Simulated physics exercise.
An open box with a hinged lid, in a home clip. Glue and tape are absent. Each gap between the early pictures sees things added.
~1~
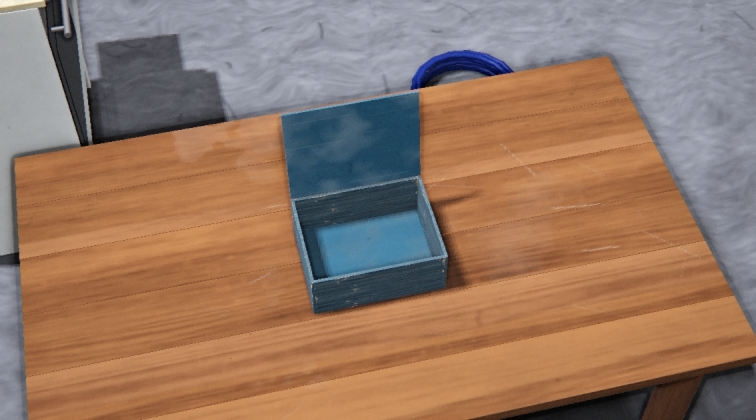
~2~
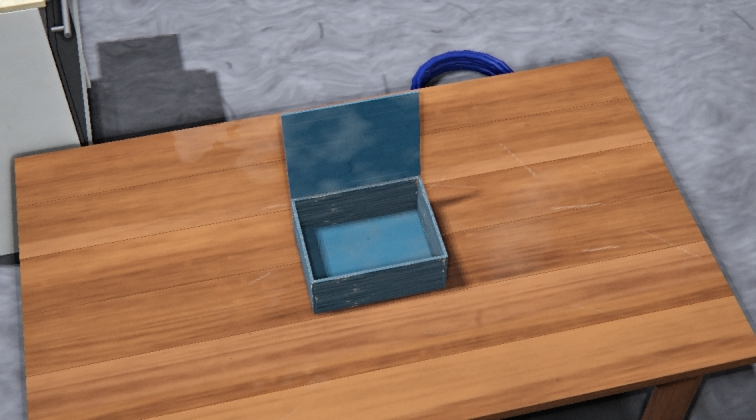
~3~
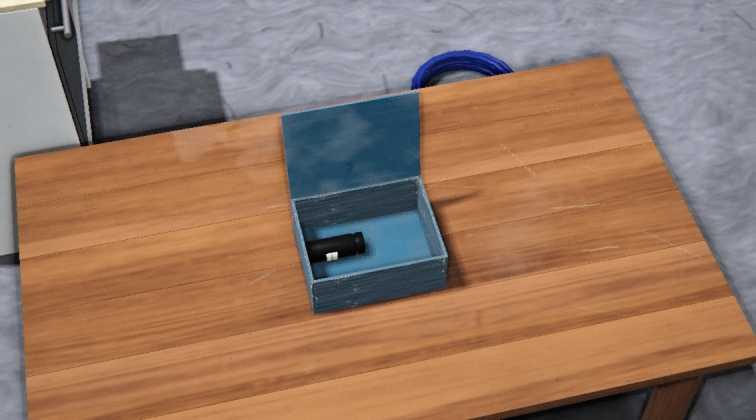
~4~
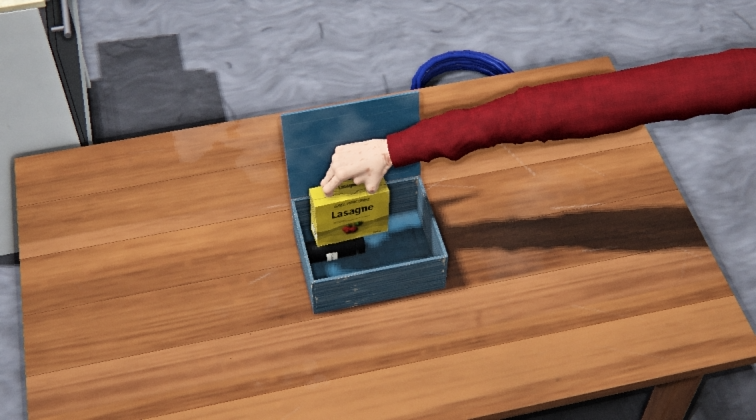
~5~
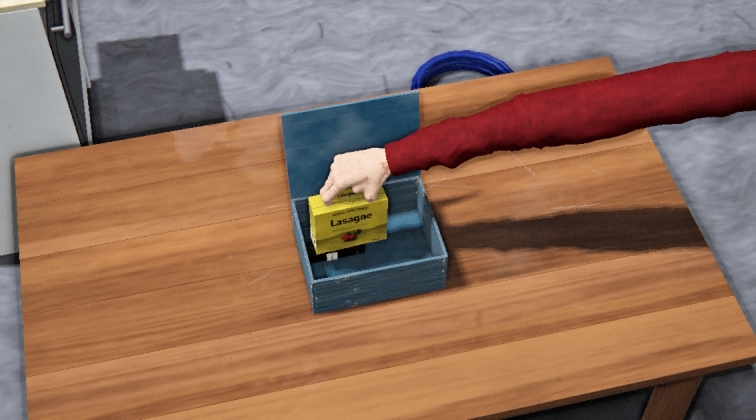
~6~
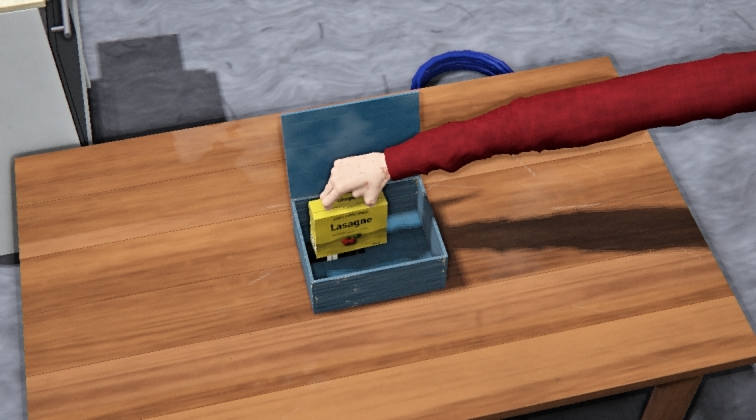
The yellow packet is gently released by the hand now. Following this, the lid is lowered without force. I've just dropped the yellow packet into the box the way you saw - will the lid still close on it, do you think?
Lowered fully.
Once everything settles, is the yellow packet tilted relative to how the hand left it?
As it turns out, the yellow packet changes its angle.
Then, 0.50 s after the last picture, yellow packet on its side near (354, 262); black shaker rolled about its own width.
Then, 1.70 s after the last picture, lid 51° above the rim; yellow packet on its side near (353, 264); black shaker rolled about its own width.
Then, 2.20 s after the last picture, lid 7° above the rim; yellow packet on its side near (353, 264); black shaker rolled about its own width.
At rest, lid shut; tipped over in the box, yellow packet; moved from the start, black shaker. Seen from the same camera at the end, yellow packet near (353, 264).
